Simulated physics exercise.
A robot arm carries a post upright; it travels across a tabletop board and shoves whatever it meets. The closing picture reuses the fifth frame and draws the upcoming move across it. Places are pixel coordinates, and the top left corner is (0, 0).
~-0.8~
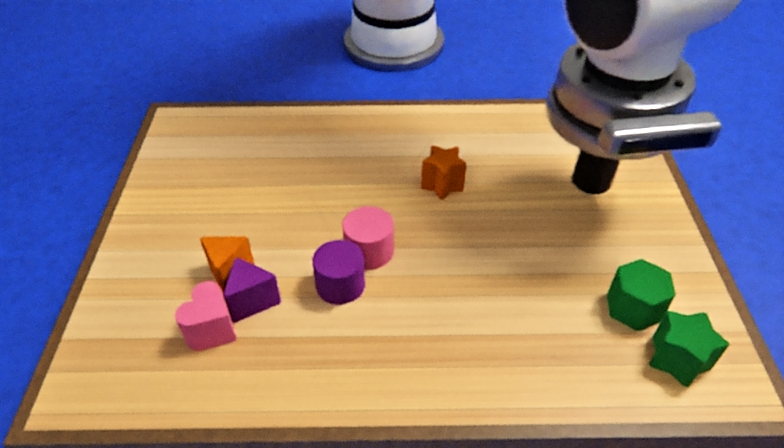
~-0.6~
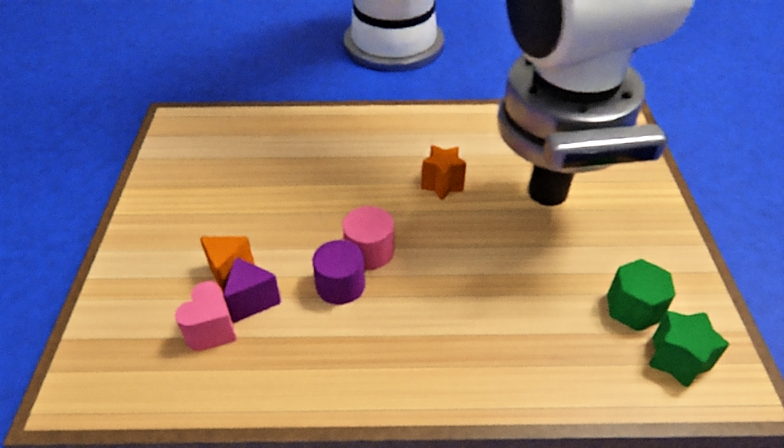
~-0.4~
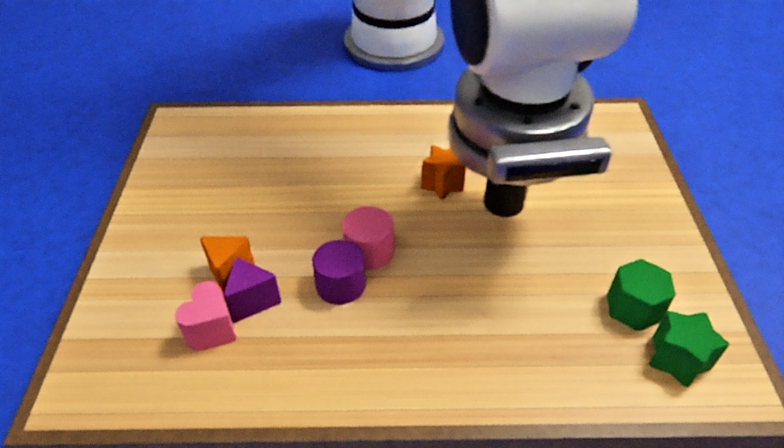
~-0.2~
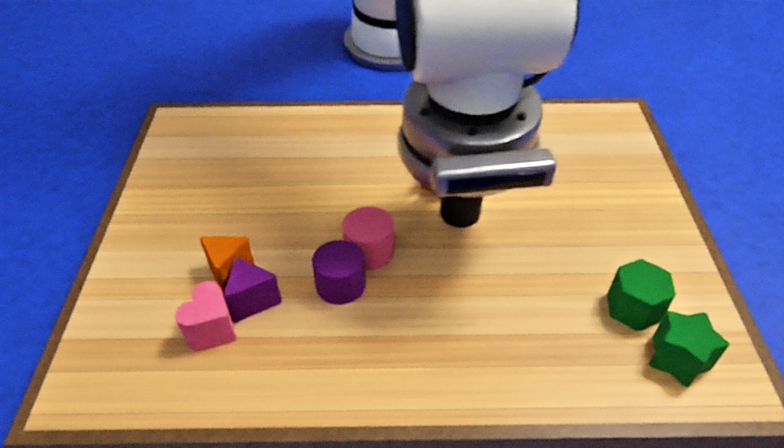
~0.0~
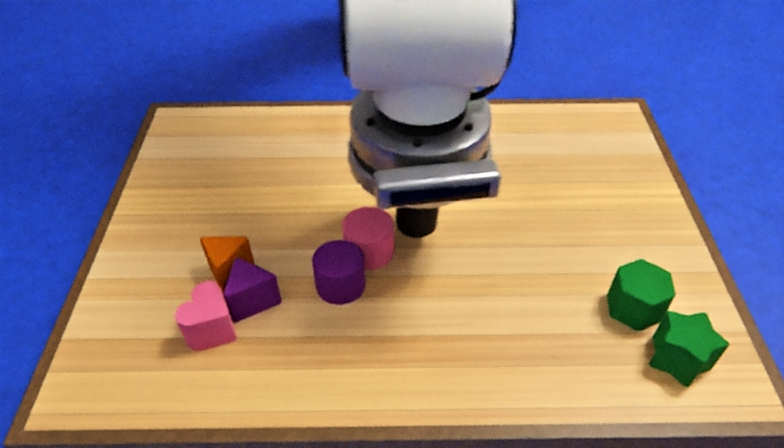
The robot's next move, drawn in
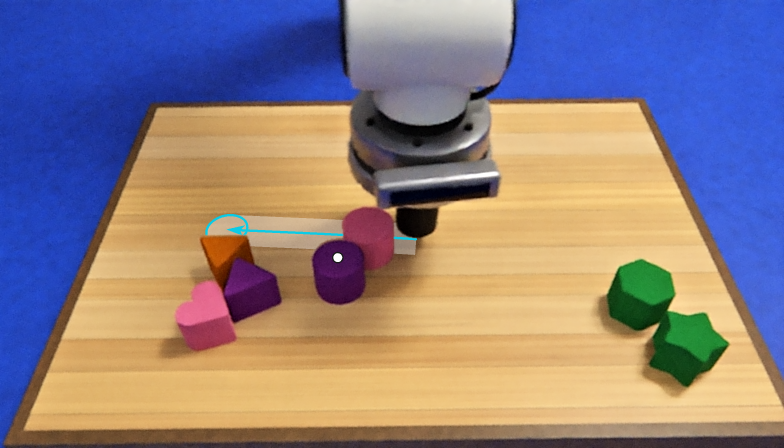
Robot arm with a dark post gliding left across a wooden board, passing an orange star and nearing a pink round block.
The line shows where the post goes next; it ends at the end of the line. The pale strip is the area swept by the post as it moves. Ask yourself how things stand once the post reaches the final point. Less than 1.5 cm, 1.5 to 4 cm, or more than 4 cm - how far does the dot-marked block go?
Between 1.5 and 4 cm.
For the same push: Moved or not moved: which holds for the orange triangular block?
At the end, its place is the same.
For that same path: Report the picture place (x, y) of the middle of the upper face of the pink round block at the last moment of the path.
The centre of its top will be at (276, 240).
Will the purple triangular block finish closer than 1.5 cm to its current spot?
Yes, that is how it ends up.
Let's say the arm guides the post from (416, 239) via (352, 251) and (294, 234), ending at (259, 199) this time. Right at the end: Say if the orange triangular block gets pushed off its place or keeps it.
It shifts.
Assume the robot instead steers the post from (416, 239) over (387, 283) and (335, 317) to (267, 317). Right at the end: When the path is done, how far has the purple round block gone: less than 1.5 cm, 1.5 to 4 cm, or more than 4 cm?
Shift of over 4 cm.
Path on the board, from (416, 239) to (227, 230); the dot is on the purple round block.
What follows on the original path. One third of the way, post at (351, 219); purple round block at (319, 269); pink round block at (311, 230).
Two thirds of the way, post at (286, 216); purple round block at (318, 269); pink round block at (276, 240).
At the end, post at (222, 213); orange triangular block in place; purple triangular block in place; purple round block at (318, 269); pink round block at (276, 240).
